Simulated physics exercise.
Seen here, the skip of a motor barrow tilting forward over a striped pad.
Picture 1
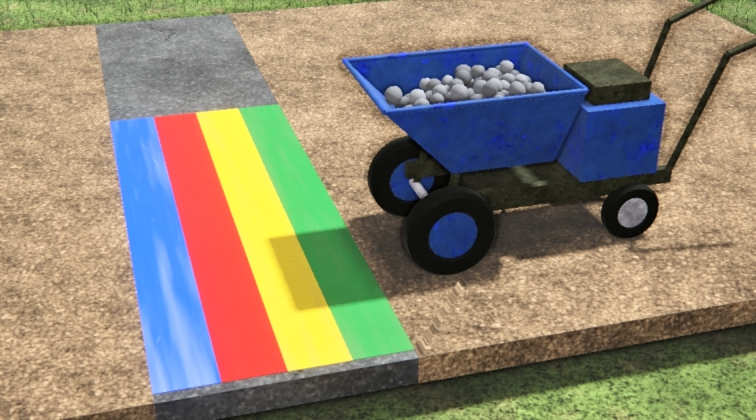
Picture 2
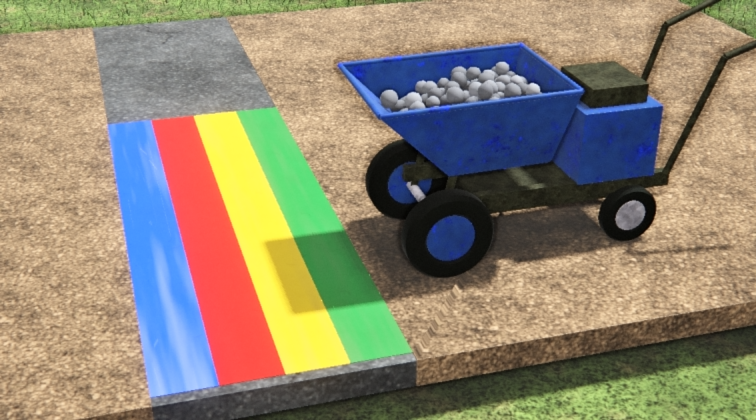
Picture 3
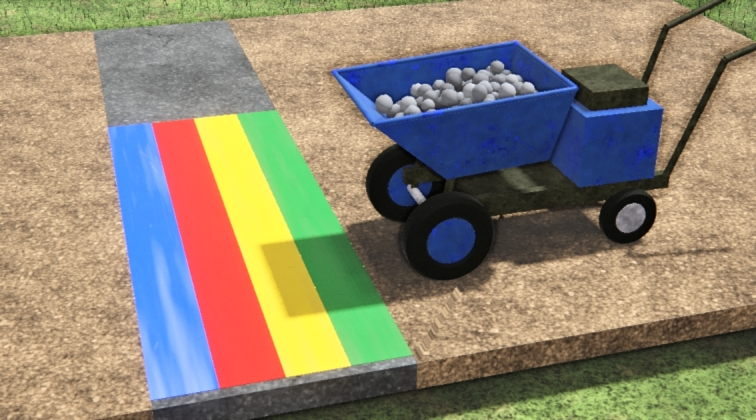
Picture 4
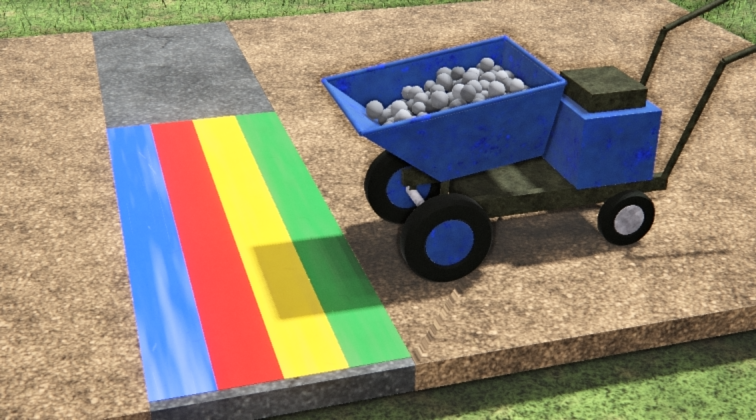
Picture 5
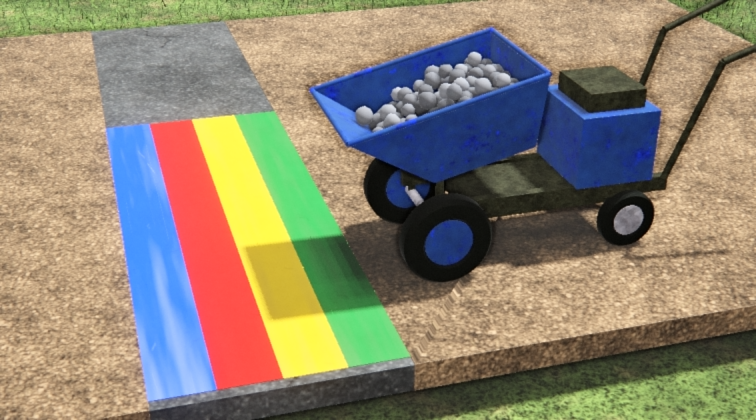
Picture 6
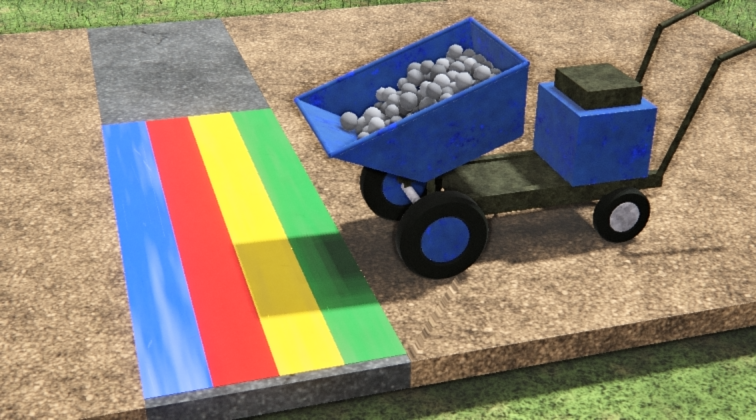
Blue skip of a motor barrow loaded with round grey cobbles, tilting gradually forward to the left beside a colour-striped pad.
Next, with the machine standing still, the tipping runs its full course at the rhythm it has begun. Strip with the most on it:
Red strip.
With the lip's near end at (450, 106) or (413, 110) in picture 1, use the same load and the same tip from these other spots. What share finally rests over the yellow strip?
First position: Some 30 percent; second position: Some 40 percent.
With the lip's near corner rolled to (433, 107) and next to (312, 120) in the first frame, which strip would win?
Going by the pictures, the first try gives the yellow one and the second gives the blue strip.
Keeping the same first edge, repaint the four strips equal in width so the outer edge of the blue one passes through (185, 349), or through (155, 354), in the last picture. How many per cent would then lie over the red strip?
30 per cent, then 40 per cent, roughly.
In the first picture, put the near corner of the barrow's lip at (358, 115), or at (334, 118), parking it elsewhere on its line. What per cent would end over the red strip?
About 40 %, then 30 %.
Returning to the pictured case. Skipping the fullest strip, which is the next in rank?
It's yellow.
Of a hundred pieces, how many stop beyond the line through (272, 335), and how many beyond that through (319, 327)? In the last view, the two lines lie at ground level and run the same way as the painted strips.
First roughly 60 percent, then 80 percent.
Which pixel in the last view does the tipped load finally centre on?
Around (221, 263).
Soon after the last picture, skip tipped steeply; all in the skip.
A little later, skip tipped steeply; most in the skip; a small part over the yellow strip; a small part over the red strip; a stray few over the blue strip.
Later still, skip tipped right over; about a quarter in the skip; about a quarter over the yellow strip; about a third over the red strip; a small part over the blue strip; a stray few off the paint.
At rest, skip tipped right over; about a quarter in the skip; none over the green strip; about a quarter over the yellow strip; about a third over the red strip; a small part over the blue strip; a stray few off the paint.
